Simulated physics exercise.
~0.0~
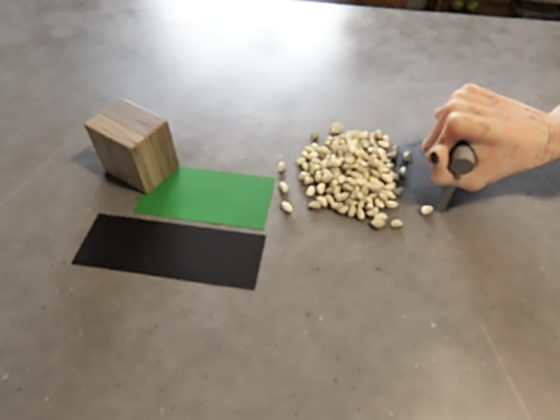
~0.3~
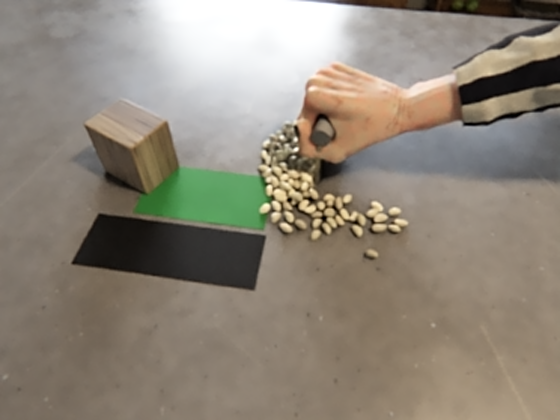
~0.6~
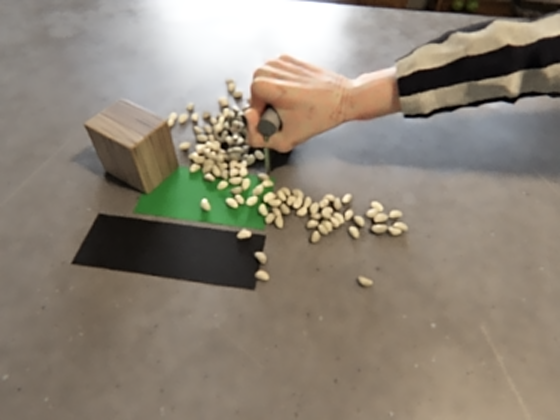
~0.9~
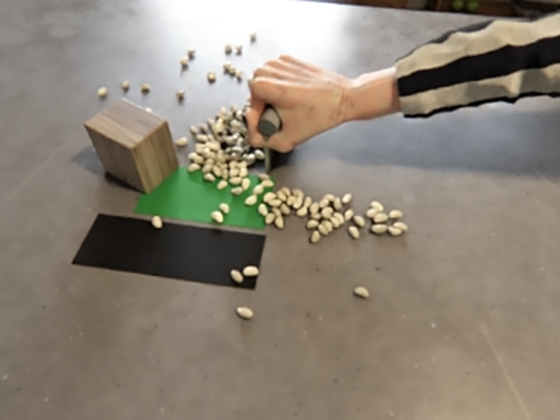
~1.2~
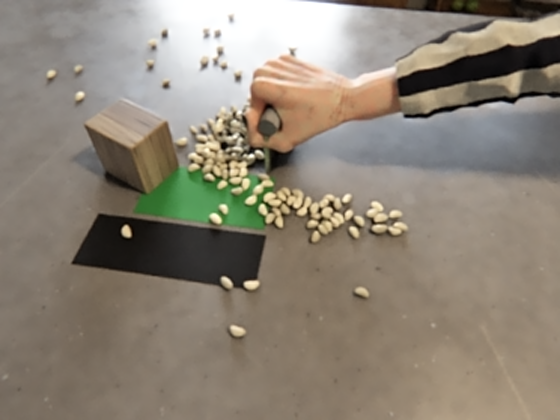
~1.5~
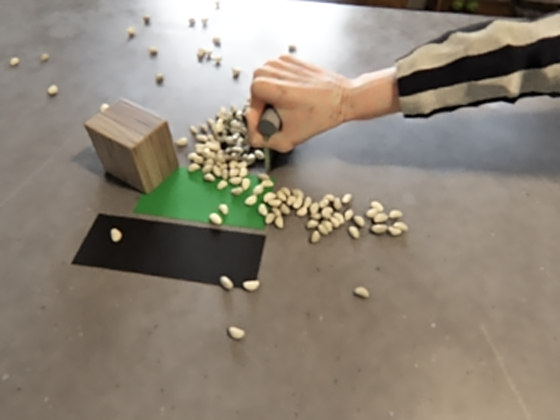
At first, a pile of pale beans lies on a grey surface between a hand gripping a dark tool on the right and a wooden block, a green sheet and a black sheet on the left. The hand, in a striped sleeve, pushes the tool leftwards into the pile, driving beans towards the green sheet while some trail behind. It sweeps further left, then stops, as beans crowd near the block and spill onto the sheets. Loose beans keep scattering past the block and across the black sheet. Finally, the hand stays still, with most beans lying off the sheets.
